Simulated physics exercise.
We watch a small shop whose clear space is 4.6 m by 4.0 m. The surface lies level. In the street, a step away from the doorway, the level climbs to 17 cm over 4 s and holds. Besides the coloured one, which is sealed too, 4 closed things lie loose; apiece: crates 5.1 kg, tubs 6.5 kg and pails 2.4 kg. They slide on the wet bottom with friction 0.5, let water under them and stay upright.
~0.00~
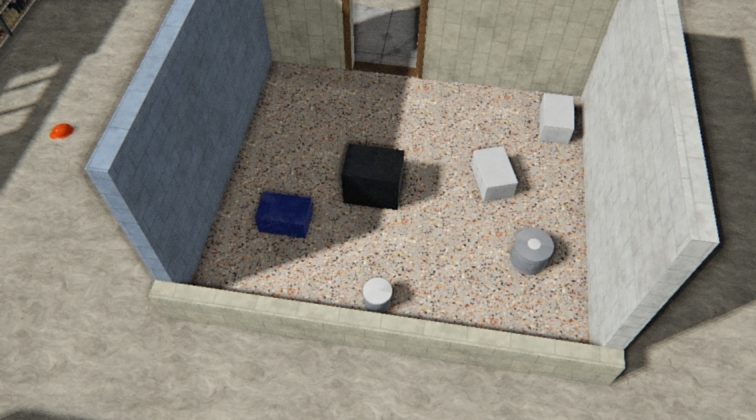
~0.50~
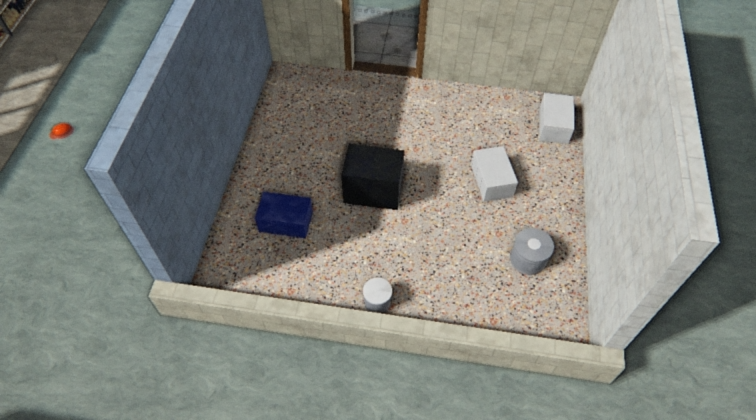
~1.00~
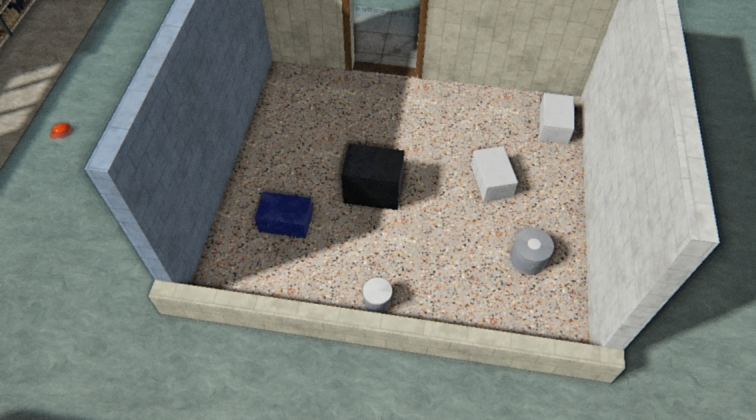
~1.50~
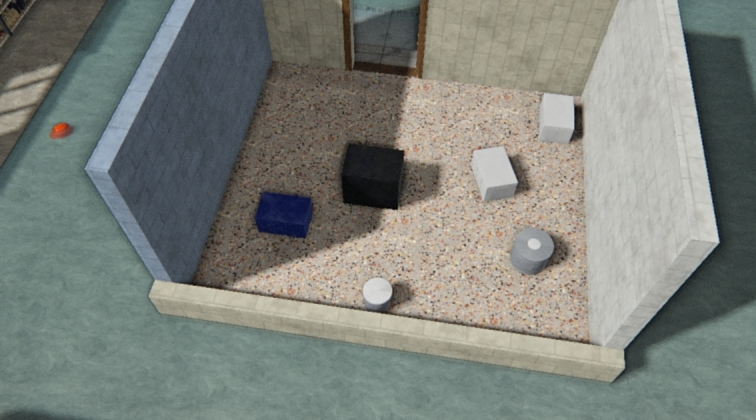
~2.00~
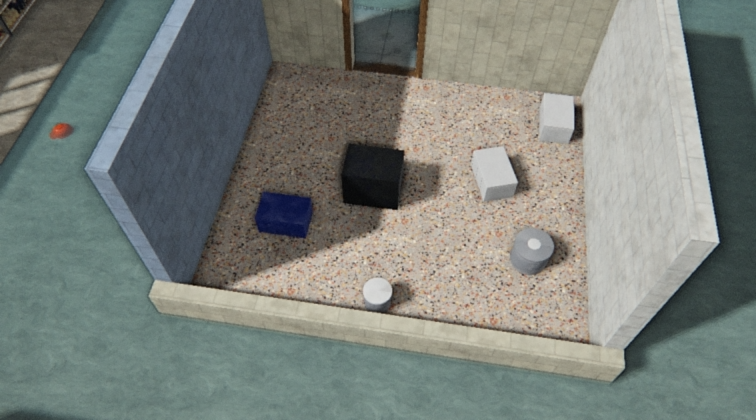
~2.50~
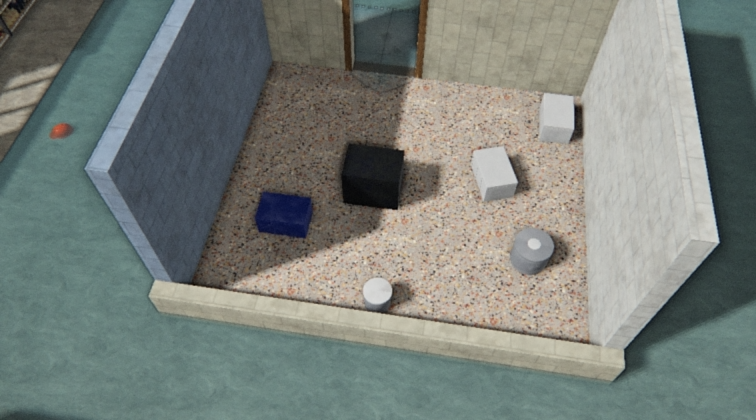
The clip shows a small walled shop seen from above, with a blue crate, a black block, pale boxes and round containers sitting still while the grey street outside turns blue-green as water spreads over it.
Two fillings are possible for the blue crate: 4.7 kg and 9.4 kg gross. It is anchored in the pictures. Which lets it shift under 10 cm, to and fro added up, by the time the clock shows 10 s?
Verdict: Neither load is enough.
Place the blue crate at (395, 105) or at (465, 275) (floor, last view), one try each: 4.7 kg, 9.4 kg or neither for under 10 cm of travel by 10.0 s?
In turn: Neither is enough; only the larger holds.
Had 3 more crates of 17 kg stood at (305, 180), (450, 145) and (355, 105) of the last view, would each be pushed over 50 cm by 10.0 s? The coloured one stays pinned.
In turn: Less, under, past it.
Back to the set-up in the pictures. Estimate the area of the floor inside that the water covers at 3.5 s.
Roughly 2.0 m2.
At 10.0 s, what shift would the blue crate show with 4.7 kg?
About 150 cm.
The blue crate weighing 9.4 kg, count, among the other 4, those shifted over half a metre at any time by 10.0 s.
That makes 1.
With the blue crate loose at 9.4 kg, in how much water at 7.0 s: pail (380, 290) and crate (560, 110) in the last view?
About 1 and 0 cm.
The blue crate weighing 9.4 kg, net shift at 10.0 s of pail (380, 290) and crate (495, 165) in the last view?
In turn: 20 cm, 80 cm.
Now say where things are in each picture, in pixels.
The first frame shows the blue crate at (283, 208), on the bottom; water covers 0.0 m2; 0 of 5 have shifted.
The second frame shows the blue crate at (283, 208) rests on the ground; water covers 0.0 m2; 0 of 5 have shifted.
The third frame shows the blue crate at (283, 208), on the bottom; 0.0 m2 under water; 0 of 5 have shifted.
The fourth frame shows the blue crate at (283, 208), on the bottom; 0.0 m2 under water; 0 of 5 have shifted.
The fifth frame shows the blue crate at (283, 208), on the bottom; water covers 0.0 m2; 0 of 5 have shifted.
The sixth frame shows the blue crate at (283, 208), on the bottom; 0.2 m2 under water; 0 of 5 have shifted.
After 3.5 s the blue crate would be 0 cm from its start with 4.7 kg and 0 cm from its start with 9.4 kg; 0 cm of water round it then.
After 4.5 s the blue crate would be 0 cm from its start with 4.7 kg and 0 cm from its start with 9.4 kg; 0 cm of water round it then.
After 7.0 s the blue crate would be 70 cm from its start with 4.7 kg and 26 cm from its start with 9.4 kg; 2 cm of water round it then.
After 10.0 s the blue crate would be 154 cm from its start with 4.7 kg and 81 cm from its start with 9.4 kg; 5 cm of water round it then.
